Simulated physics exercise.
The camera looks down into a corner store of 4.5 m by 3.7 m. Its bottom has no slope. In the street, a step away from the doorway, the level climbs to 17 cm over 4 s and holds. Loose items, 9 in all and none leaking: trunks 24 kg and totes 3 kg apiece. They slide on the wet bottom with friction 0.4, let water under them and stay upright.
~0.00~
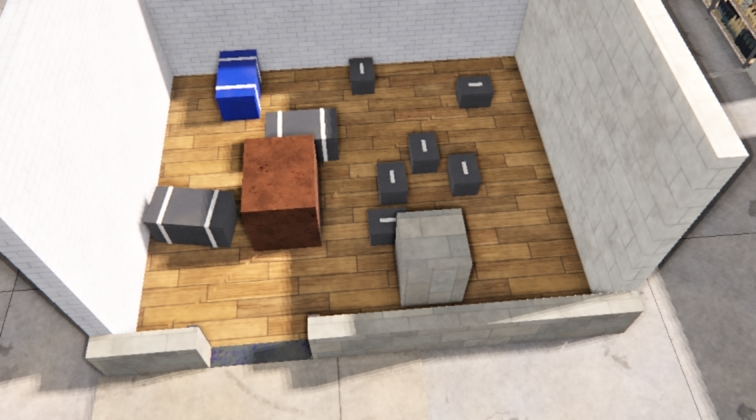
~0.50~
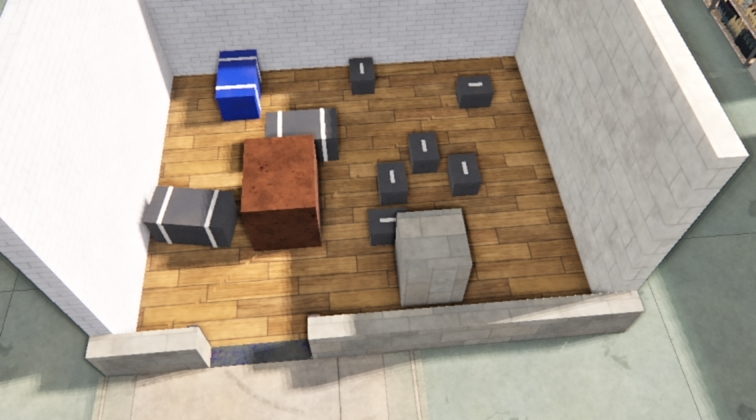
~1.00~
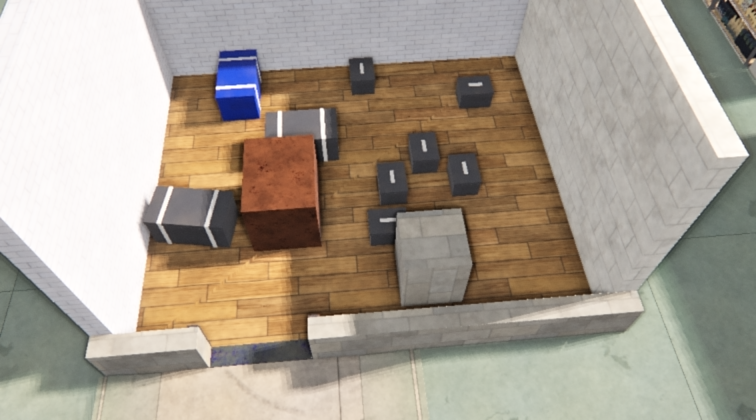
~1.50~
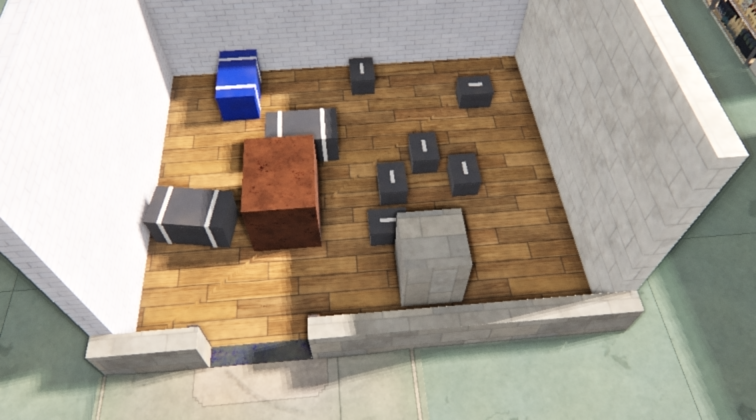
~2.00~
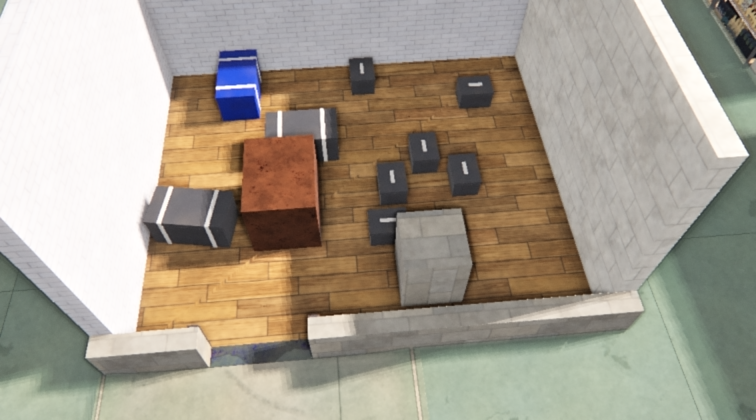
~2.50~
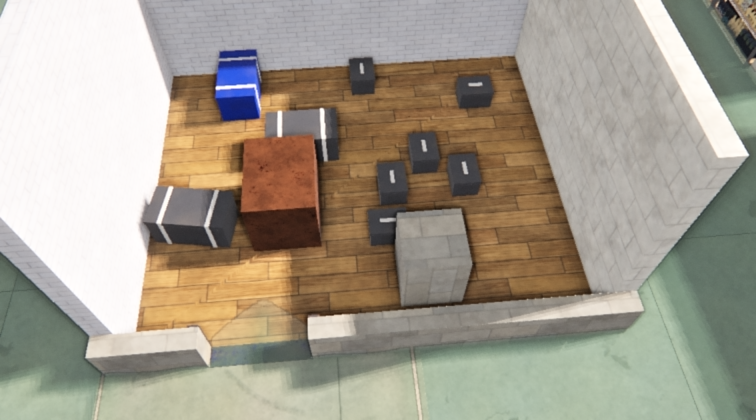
Shallow greenish water spreading across the pavement around a walled store and just reaching its doorway, while the boxes inside stay still.
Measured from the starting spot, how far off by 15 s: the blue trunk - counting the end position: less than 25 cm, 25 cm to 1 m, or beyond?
Blue trunk ends far away.
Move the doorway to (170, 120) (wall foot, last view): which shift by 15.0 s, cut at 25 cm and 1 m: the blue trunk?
Then the blue trunk ends far away.
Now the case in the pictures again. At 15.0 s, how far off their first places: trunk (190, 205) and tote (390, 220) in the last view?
In that order: 300 cm, 100 cm.
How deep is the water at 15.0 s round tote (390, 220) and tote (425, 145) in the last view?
About 7 and 9 cm.
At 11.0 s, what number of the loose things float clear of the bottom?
I count 6.
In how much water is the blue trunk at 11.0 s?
Roughly 6 cm.
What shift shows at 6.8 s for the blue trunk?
About 0 cm.
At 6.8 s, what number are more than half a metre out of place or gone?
I count 4.
After 3.5 s the blue trunk is near (237, 73), 0.0 m from its start, aground; 0 afloat.
After 6.8 s the blue trunk is near (237, 73), 0.0 m from its start, aground; 0 afloat.
After 11.0 s the blue trunk is near (313, 69), 0.9 m from its start, aground; 6 afloat.
After 15.0 s the blue trunk is near (449, 107), 2.6 m from its start, afloat; 8 afloat.
